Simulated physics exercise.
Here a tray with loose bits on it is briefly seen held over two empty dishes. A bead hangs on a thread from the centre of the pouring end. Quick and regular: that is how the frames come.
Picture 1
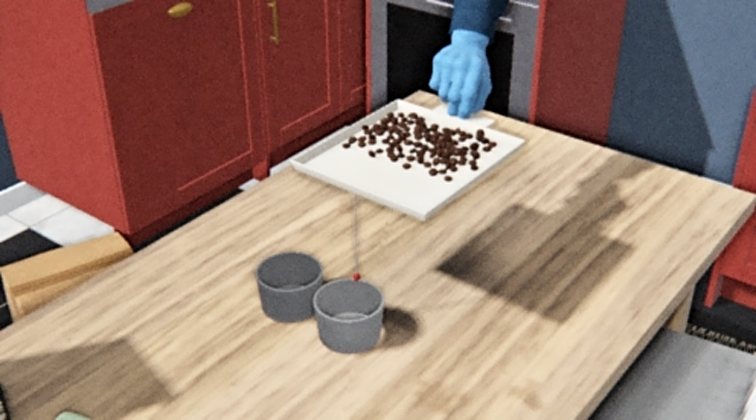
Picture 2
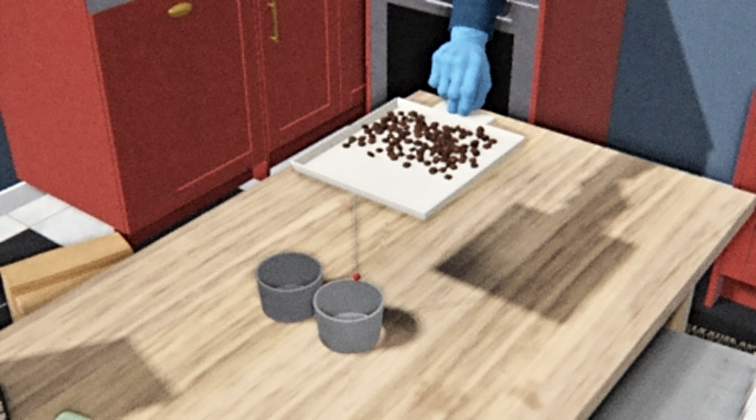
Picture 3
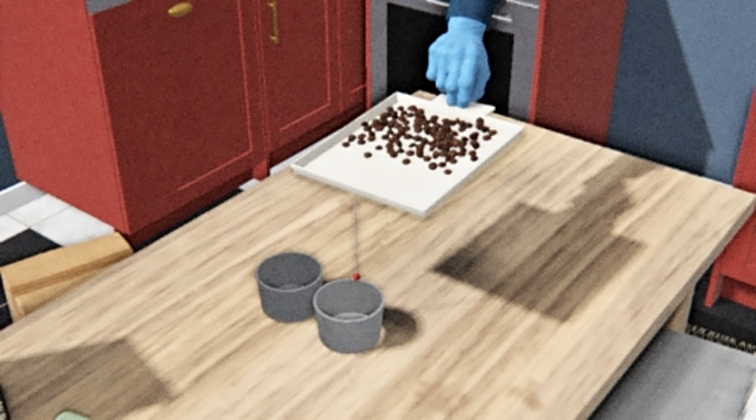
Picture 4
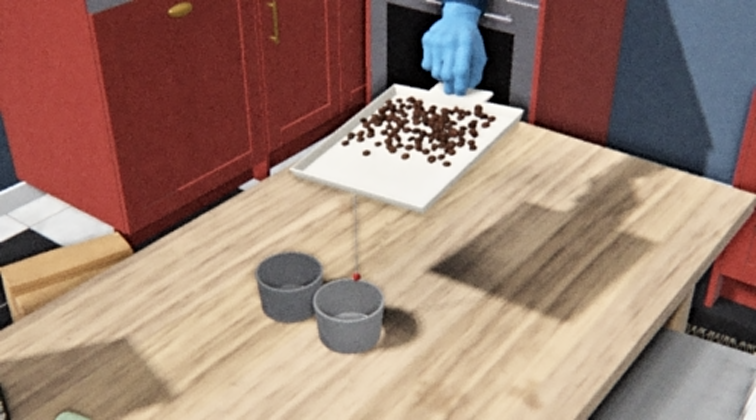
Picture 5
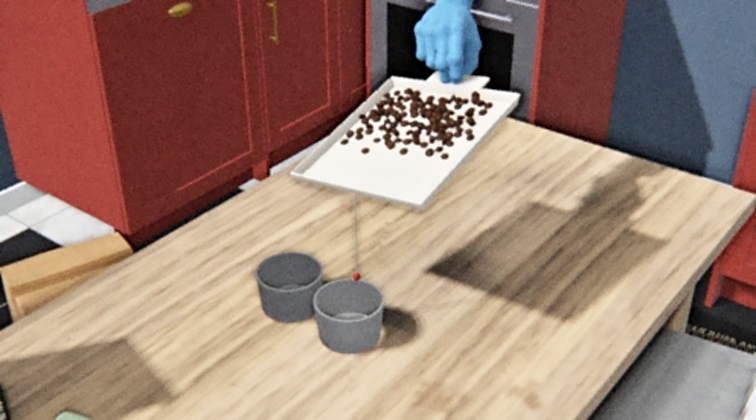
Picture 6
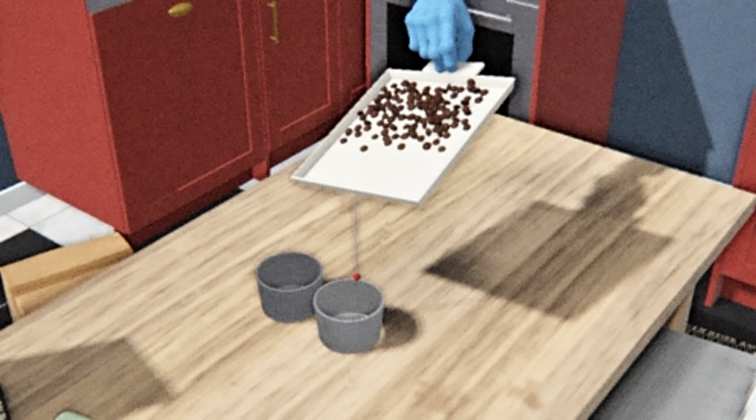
White tray of chocolate drops tilting gradually as a blue-gloved hand raises its far end above a table with two grey dishes.
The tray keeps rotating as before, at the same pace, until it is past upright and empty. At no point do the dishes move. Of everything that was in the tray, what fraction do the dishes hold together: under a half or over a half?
Together they hold over a half.
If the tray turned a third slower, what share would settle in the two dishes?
Roughly 80 %.
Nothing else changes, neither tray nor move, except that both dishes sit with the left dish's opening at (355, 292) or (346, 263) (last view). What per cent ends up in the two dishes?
First position: Some 0 %; second position: Some 10 %.
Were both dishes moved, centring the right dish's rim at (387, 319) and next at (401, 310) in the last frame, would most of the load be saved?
The pair would catch the lesser share the first time and the lesser share the second time.
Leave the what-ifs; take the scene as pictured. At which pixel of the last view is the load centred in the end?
Centre at rest, last view: Approx. (287, 298).
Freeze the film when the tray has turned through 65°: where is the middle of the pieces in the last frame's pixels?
Near (323, 169).
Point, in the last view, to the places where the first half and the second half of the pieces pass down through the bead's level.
Early half: (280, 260); late half: (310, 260).
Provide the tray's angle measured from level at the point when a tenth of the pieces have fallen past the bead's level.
It is at around 75 degrees by then.
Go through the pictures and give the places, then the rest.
In the first frame, corners of the pouring end at (296, 160) and (424, 211), level; middle of the load at (428, 138), flat chocolate drops; left dish at (268, 300); right dish at (327, 331); bead on its thread at (357, 277).
In the second frame, corners of the pouring end at (296, 161) and (424, 210), level; middle of the load at (428, 137).
In the third frame, corners of the pouring end at (295, 164) and (423, 207), tipped barely, lowest at the left corner; middle of the load at (428, 131).
In the fourth frame, corners of the pouring end at (295, 168) and (422, 204), tipped a little, lowest at the left corner; middle of the load at (427, 122).
In the fifth frame, corners of the pouring end at (295, 171) and (420, 201), tipped clearly, lowest at the left corner; middle of the load at (424, 114).
In the sixth frame, corners of the pouring end at (296, 175) and (417, 197), tipped clearly, lowest at the left corner; middle of the load at (421, 106); left dish at (268, 300); right dish at (327, 331).
Soon after the last picture, tray tipped steeply; most on the tray; a small part in the air.
A little later, tray tipped past a quarter turn; a stray few on the tray; a stray few in the right dish; most in the left dish; about a quarter outside both; a small part in the air.
Later still, tray tipped past a quarter turn; a stray few in the right dish; most in the left dish; about a quarter outside both.
At rest, tray tipped past a quarter turn; a stray few in the right dish; most in the left dish; about a quarter outside both.
